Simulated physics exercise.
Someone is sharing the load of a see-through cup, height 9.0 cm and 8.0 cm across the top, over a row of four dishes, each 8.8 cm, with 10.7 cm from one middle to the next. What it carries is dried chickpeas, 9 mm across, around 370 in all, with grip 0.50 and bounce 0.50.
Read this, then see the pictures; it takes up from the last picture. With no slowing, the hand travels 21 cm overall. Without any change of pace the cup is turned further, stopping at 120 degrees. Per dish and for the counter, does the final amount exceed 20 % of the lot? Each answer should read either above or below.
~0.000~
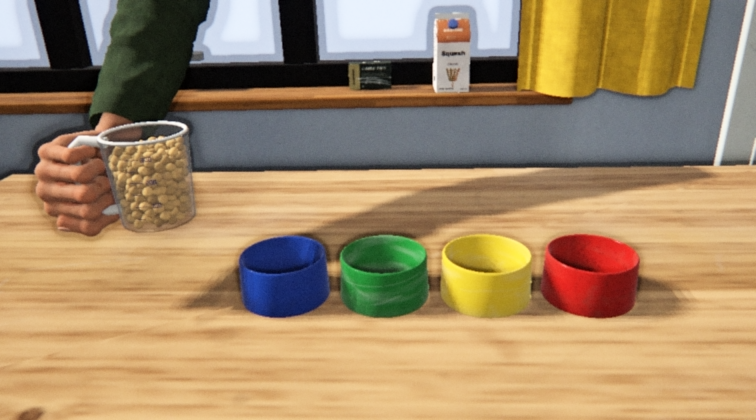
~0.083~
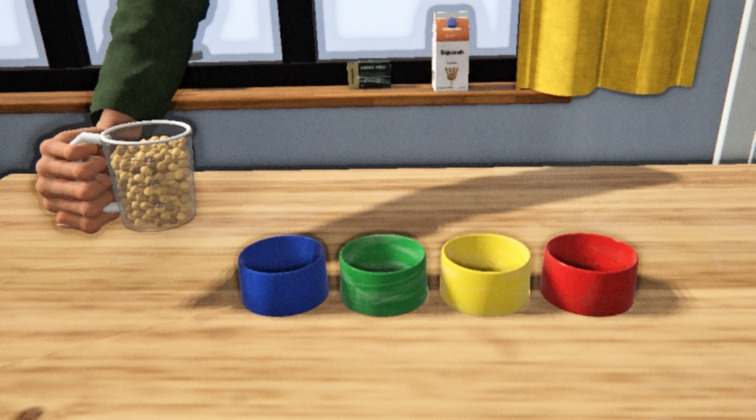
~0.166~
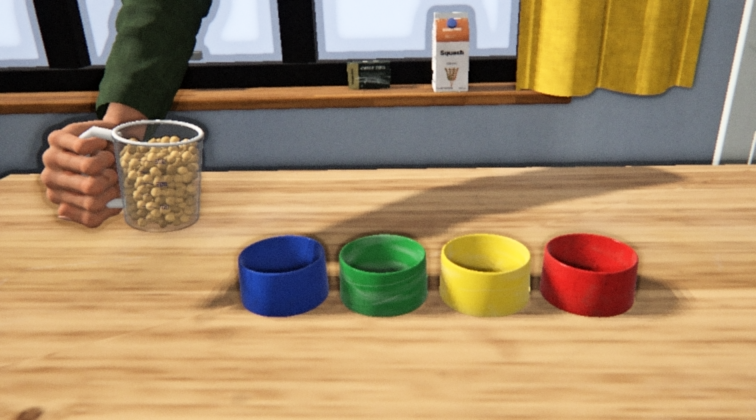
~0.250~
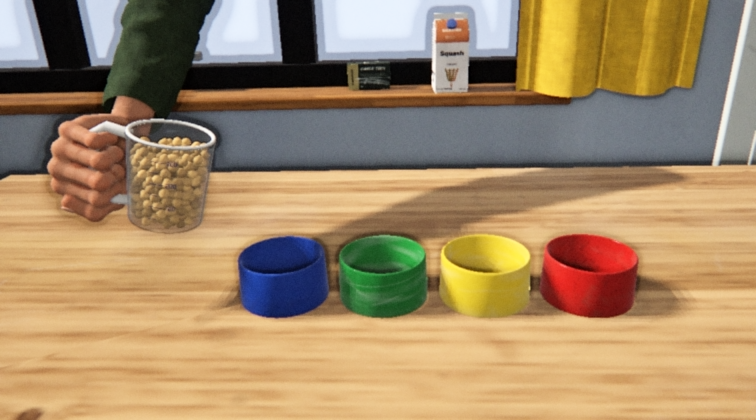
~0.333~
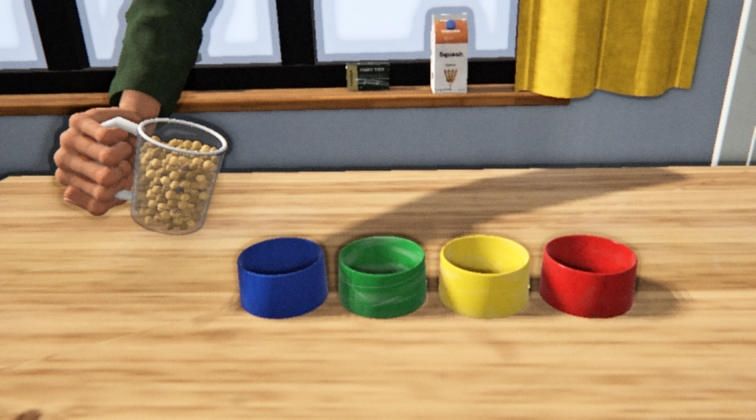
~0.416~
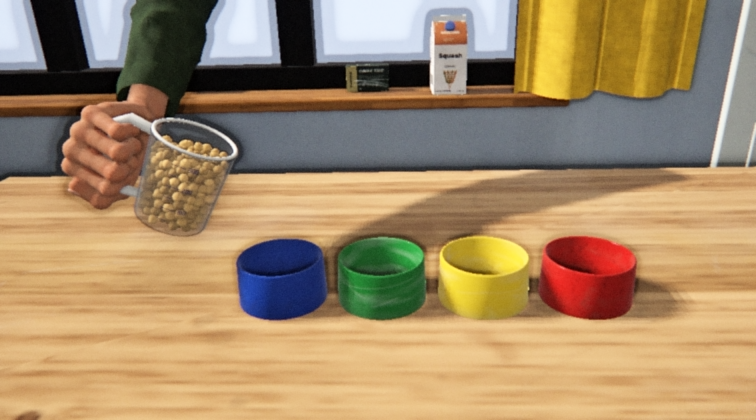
Red - below, blue - below, green - above, yellow - below, counter - below.
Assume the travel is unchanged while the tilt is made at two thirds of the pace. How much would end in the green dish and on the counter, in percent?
Then the green dish would get 70 and the counter 30.
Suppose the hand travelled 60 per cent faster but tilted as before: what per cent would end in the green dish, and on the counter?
Green 70, counter 30.
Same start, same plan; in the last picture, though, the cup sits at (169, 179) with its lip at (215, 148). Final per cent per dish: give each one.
Red 0, blue 0, green 60, yellow 0.
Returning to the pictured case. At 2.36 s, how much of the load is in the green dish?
About 90 percent.
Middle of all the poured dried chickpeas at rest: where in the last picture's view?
Approximately (385, 271) in the last view.
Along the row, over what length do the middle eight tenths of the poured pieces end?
Some 6 centimetres.
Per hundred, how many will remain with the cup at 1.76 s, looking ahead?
I'd estimate some 40 per cent of the load.
After 1.22 s, tilt 83 degrees; cup holds 100 %.
Then, at 1.76 s, tilt 120 degrees; cup holds 40 %, green 60 %.
After 2.36 s, tilt 120 degrees; cup holds 0 %, green 90 %.
At rest (2.7 s), red 0 %, blue 0 %, green 90 %, yellow 0 %, counter 10 %.
